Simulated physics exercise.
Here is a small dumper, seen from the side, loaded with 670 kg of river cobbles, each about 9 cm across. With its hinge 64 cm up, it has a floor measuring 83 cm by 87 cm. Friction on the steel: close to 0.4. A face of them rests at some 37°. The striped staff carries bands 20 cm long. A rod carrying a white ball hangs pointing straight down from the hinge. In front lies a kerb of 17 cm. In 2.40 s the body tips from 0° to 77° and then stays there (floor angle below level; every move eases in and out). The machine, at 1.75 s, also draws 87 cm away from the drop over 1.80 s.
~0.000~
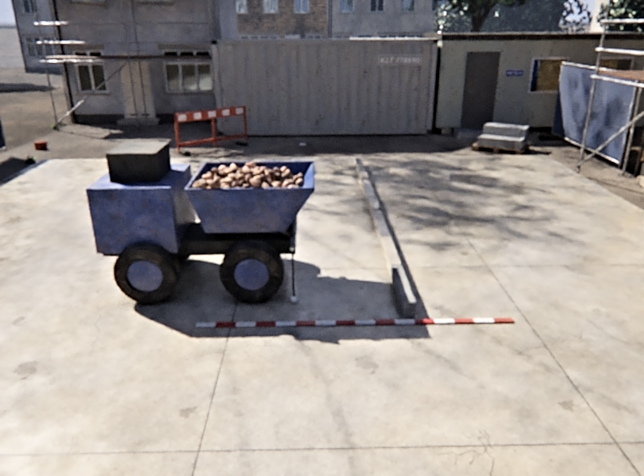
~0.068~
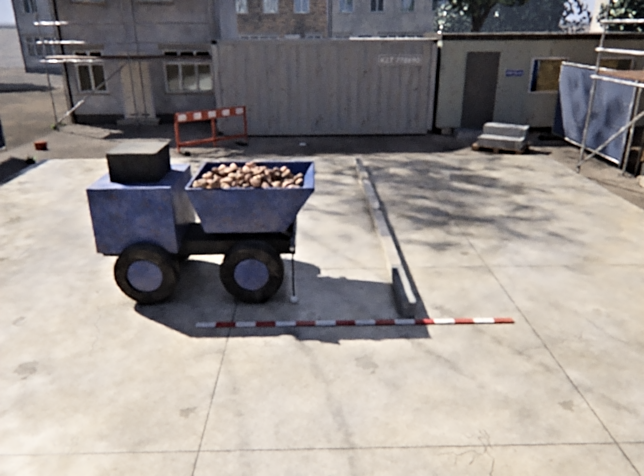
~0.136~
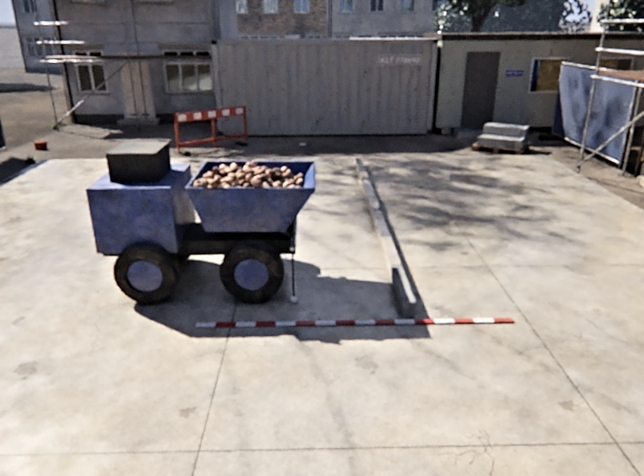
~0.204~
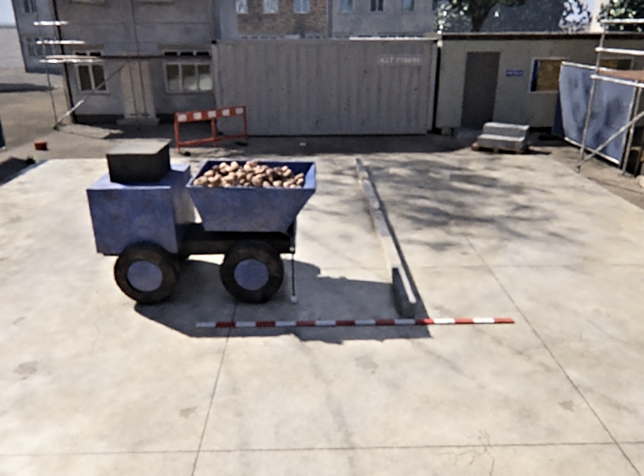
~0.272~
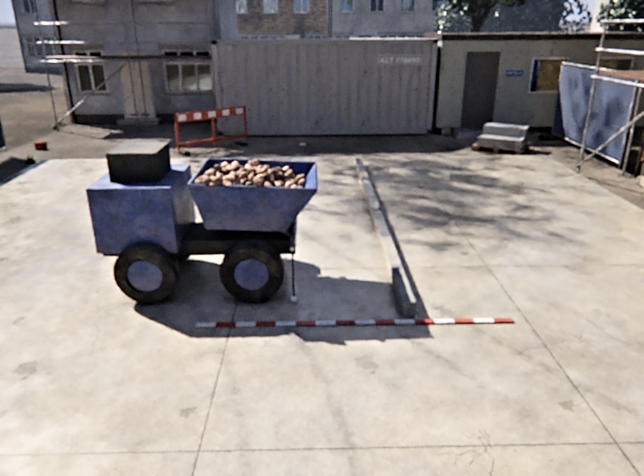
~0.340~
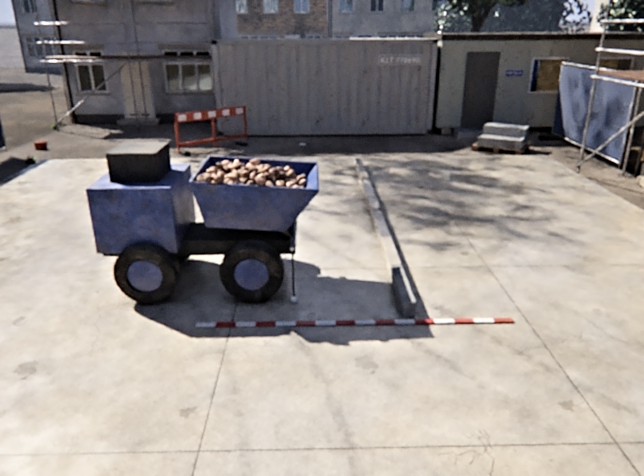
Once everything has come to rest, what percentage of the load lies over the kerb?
About 5 per cent.
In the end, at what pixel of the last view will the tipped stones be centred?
The stones end up centred near (355, 270).
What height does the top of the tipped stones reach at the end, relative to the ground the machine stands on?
Roughly 36 cm above the ground.
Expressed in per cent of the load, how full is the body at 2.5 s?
I'd say near 35 per cent is still held inside.
After 1.8 s the floor is at 65°; 96 % in the body, 4 % on this side of the kerb; the foremost stones are at (388, 251).
After 2.5 s the floor is at 77°; 36 % in the body, 59 % on this side of the kerb, 6 % over the kerb; the foremost stones are at (456, 269).
After 4.0 s the floor is at 77°; 0 % in the body, 93 % on this side of the kerb, 7 % over the kerb; the foremost stones are at (502, 273).
After 6.7 s the floor is at 77°; 0 % in the body, 93 % on this side of the kerb, 7 % over the kerb; the foremost stones are at (502, 273).
